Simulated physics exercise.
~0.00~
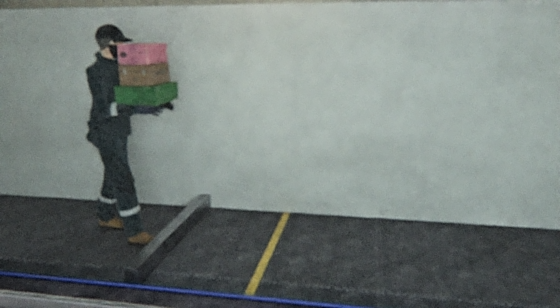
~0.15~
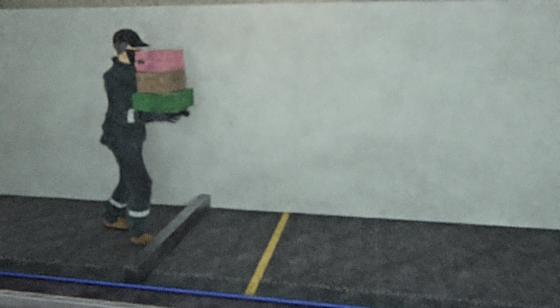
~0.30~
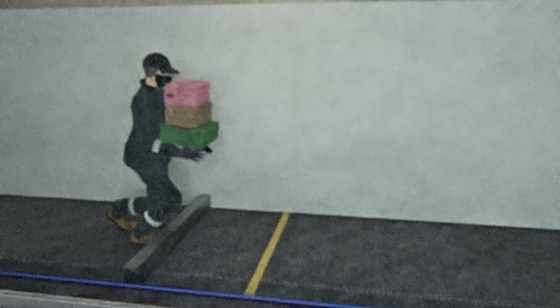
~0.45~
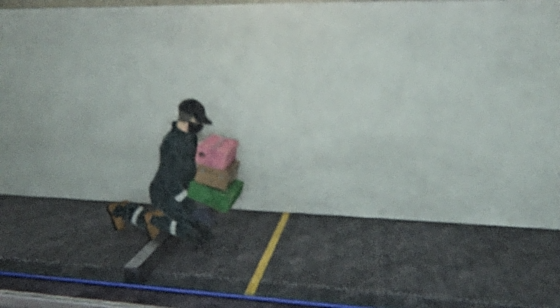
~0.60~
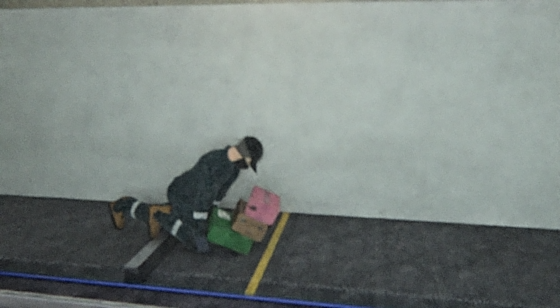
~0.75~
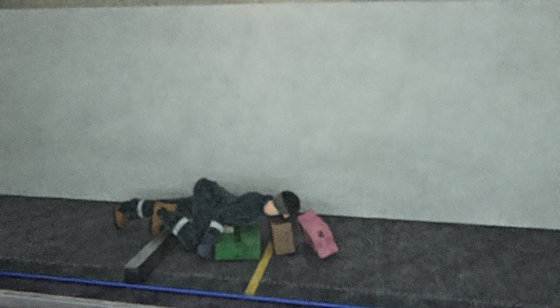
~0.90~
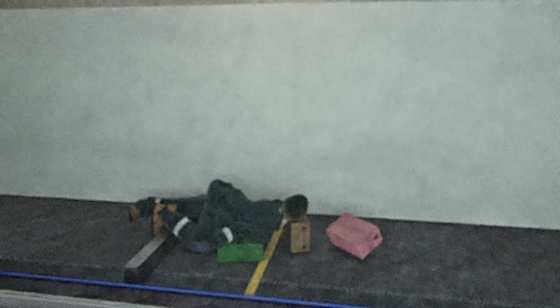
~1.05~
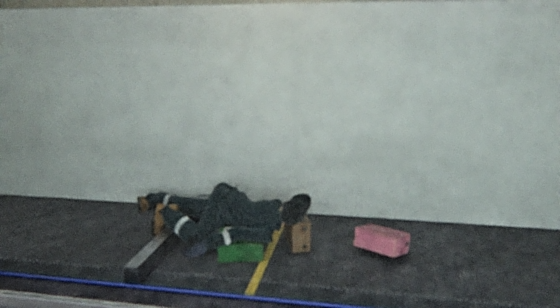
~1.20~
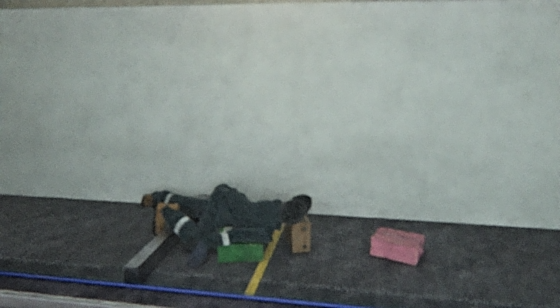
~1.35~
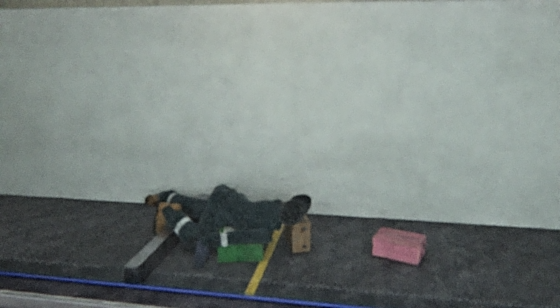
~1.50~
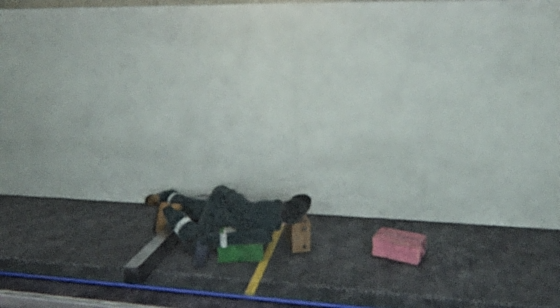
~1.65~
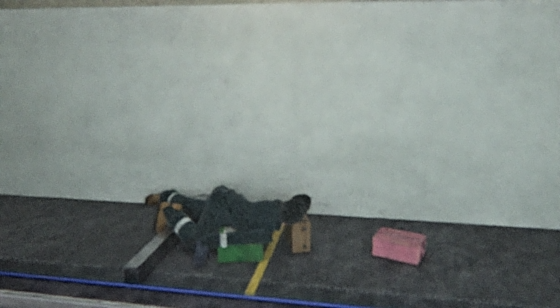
A courier in dark clothes and a cap moves right along a dark floor, holding a pink carton, a brown toolbox and a green carton stacked in both arms. The courier's knees buckle near a low rail, and the body sinks and pitches forward with the tilting stack. As the courier drops flat across the rail, the pile spreads apart toward the yellow line. The pink carton tumbles farther right and settles upside down, well past the line. The brown toolbox rests on end just beyond it, beside the courier's head, while the green carton stays short of it.
